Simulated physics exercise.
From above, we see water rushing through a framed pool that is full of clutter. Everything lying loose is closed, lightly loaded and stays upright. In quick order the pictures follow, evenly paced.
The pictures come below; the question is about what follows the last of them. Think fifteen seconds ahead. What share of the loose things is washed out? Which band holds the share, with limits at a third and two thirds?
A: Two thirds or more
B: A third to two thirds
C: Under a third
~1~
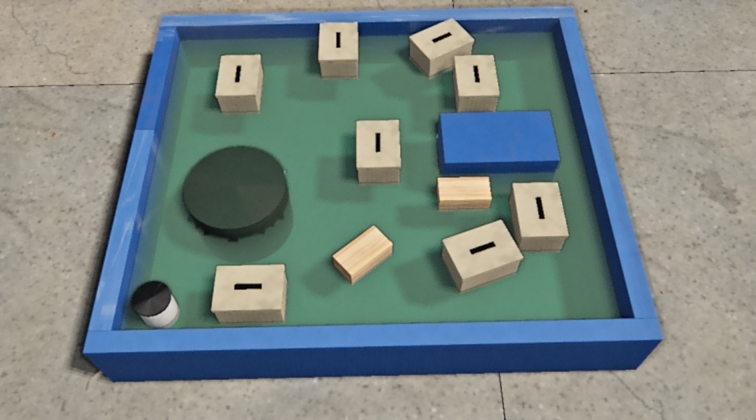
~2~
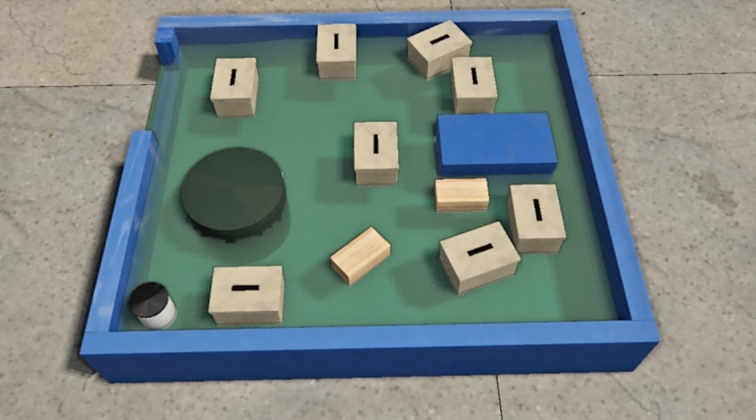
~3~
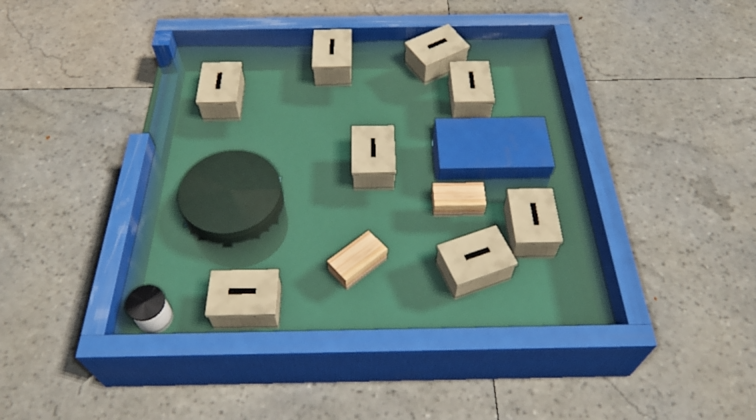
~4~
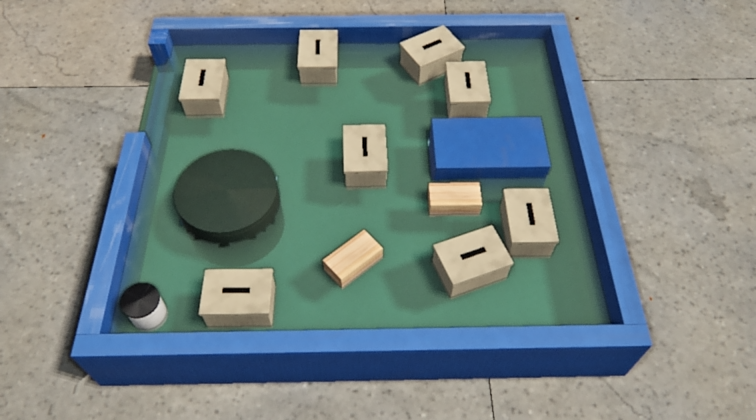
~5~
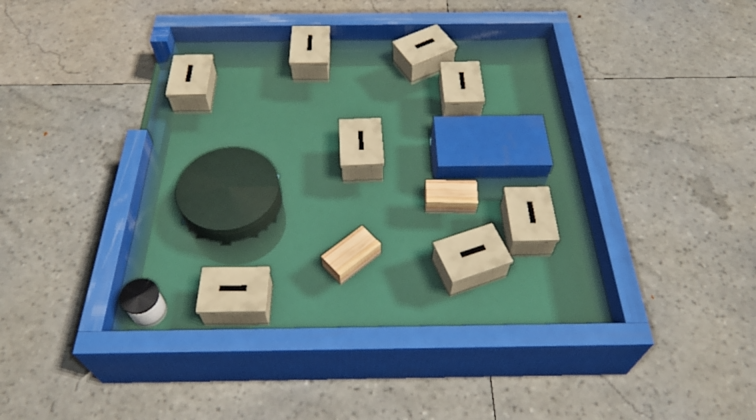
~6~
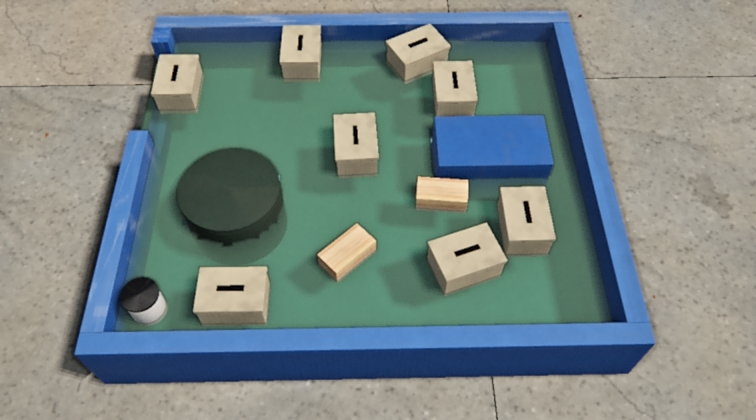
The answer is C.
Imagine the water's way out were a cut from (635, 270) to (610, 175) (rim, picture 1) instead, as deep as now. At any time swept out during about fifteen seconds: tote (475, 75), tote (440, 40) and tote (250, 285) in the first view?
First one never exits, second never exits, third never exits.
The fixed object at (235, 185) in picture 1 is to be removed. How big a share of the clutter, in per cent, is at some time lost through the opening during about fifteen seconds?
I make it 10 per cent.
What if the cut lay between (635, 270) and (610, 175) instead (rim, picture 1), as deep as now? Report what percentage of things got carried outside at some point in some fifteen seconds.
About 50 %.
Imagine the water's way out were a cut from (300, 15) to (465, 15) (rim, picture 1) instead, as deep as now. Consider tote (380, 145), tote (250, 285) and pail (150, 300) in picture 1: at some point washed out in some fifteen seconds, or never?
Escapes, remains, remains.
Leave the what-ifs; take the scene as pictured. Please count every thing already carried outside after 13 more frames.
I make it 1.
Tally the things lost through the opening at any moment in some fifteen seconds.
So, 3 of them.
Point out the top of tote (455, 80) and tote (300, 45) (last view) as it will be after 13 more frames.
My guess is close to (426, 82), then close to (187, 53).
A moment on, 1 of 11 are out; 10 afloat.
Next, 1 of 11 are out; 10 afloat.
Later, 2 of 11 are out; 9 afloat.
In the end, 3 of 11 are out; 8 afloat.
